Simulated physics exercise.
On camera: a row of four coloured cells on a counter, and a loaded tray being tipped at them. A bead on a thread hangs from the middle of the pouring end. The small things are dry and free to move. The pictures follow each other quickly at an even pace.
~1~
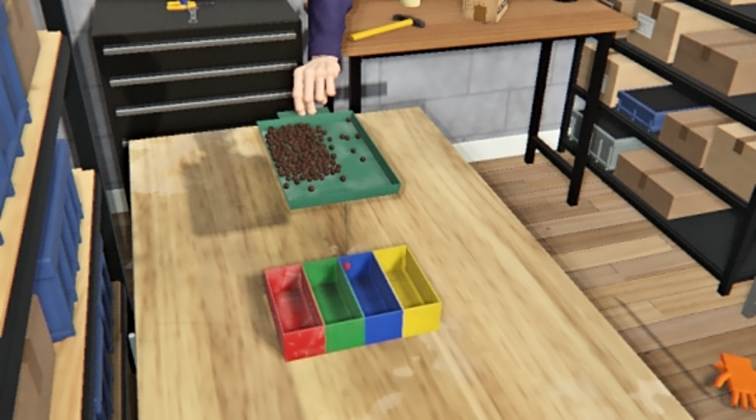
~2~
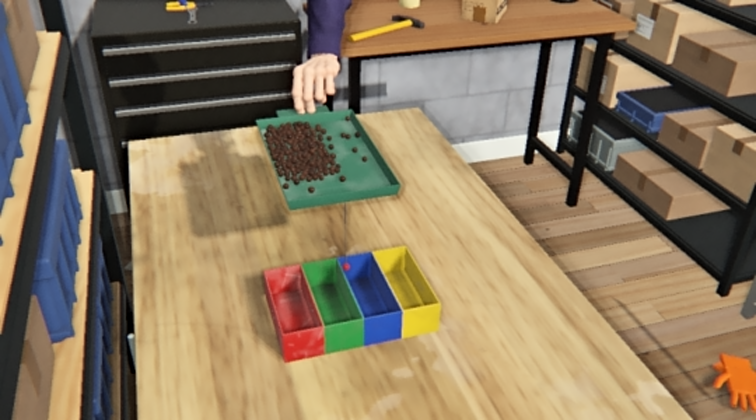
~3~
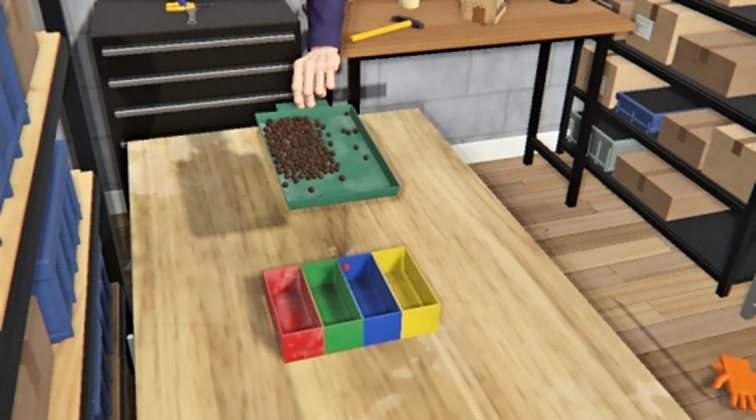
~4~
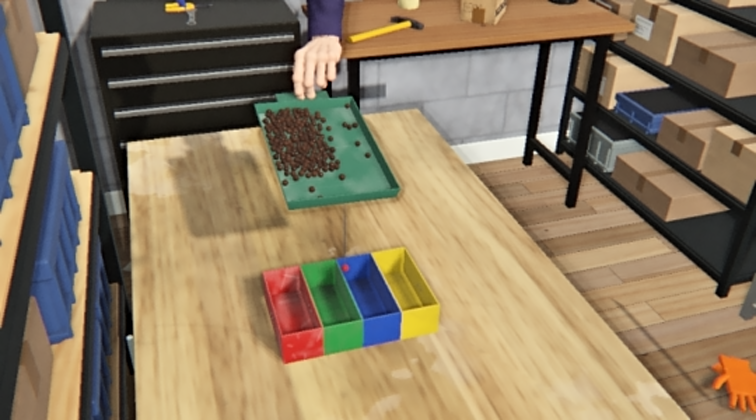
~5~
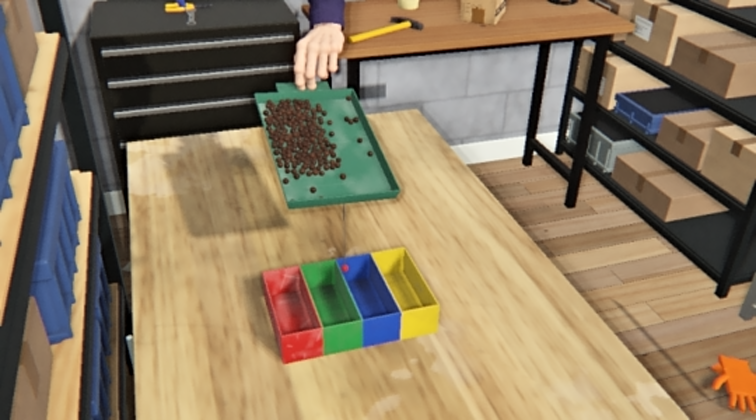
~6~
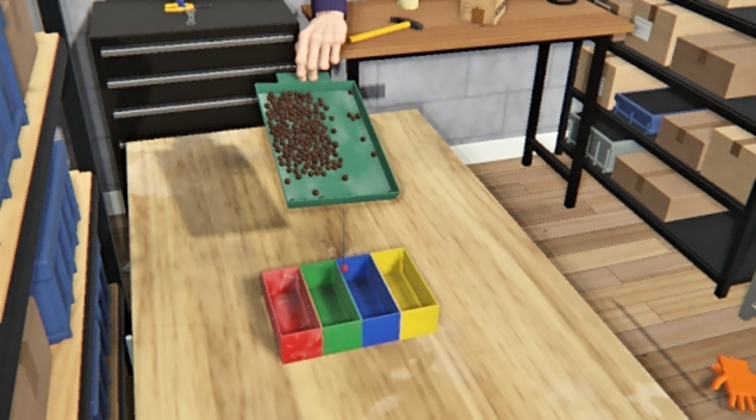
A hand gradually raising the far end of a green tray of small brown balls behind red, green, blue and yellow cells.
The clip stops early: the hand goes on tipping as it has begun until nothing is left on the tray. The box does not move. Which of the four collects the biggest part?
Fullest: The yellow cell.
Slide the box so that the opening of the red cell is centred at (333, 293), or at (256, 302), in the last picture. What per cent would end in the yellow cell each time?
The first gives 0 %, the second 30 %.
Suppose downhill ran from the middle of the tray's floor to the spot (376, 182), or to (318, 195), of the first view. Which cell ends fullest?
The first try: The cell in yellow. The second: The red cell.
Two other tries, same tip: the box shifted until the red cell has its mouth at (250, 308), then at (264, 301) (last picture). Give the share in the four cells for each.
Roughly 30 per cent, and 60 per cent.
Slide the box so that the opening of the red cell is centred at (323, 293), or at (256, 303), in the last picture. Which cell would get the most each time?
One: That blue cell. Two: The cell in yellow.
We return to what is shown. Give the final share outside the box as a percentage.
Roughly 10 in a hundred.
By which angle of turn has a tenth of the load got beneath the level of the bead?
Near 60 degrees.
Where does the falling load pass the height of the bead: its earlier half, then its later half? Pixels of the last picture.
Around (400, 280) and then (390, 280).
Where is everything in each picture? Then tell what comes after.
In the first frame, corners of the pouring end at (290, 199) and (398, 183), level; middle of the load at (303, 149), chocolate balls; bead on its thread at (347, 266); red cell at (305, 341); green cell at (345, 333); blue cell at (384, 325); yellow cell at (422, 317).
In the second frame, corners of the pouring end at (289, 200) and (398, 184), level; middle of the load at (302, 148).
In the third frame, corners of the pouring end at (289, 200) and (397, 185), tipped barely, lowest at the right corner; middle of the load at (302, 145).
In the fourth frame, corners of the pouring end at (289, 200) and (397, 187), tipped a little, lowest at the right corner; middle of the load at (302, 140), a stray few on the move.
In the fifth frame, corners of the pouring end at (289, 200) and (397, 189), tipped a little, lowest at the right corner; middle of the load at (303, 134), a small part on the move.
In the sixth frame, corners of the pouring end at (289, 200) and (397, 190), tipped clearly, lowest at the right corner; middle of the load at (304, 131), most on the move; red cell at (302, 344); green cell at (342, 335); blue cell at (381, 327); yellow cell at (419, 320).
Soon after the last picture, tray tipped steeply; most on the tray; a small part in the yellow cell; a small part in the blue cell; a small part falling or outside the box.
A little later, tray tipped right over; a small part on the tray; about a third in the yellow cell; a small part in the blue cell; a small part in the green cell; a stray few in the red cell; about a quarter falling or outside the box.
Later still, tray tipped past a quarter turn; about half in the yellow cell; about a quarter in the blue cell; a small part in the green cell; a stray few in the red cell; a small part falling or outside the box.
At rest, tray tipped past a quarter turn; about half in the yellow cell; about a quarter in the blue cell; a small part in the green cell; a stray few in the red cell; a small part outside the box.
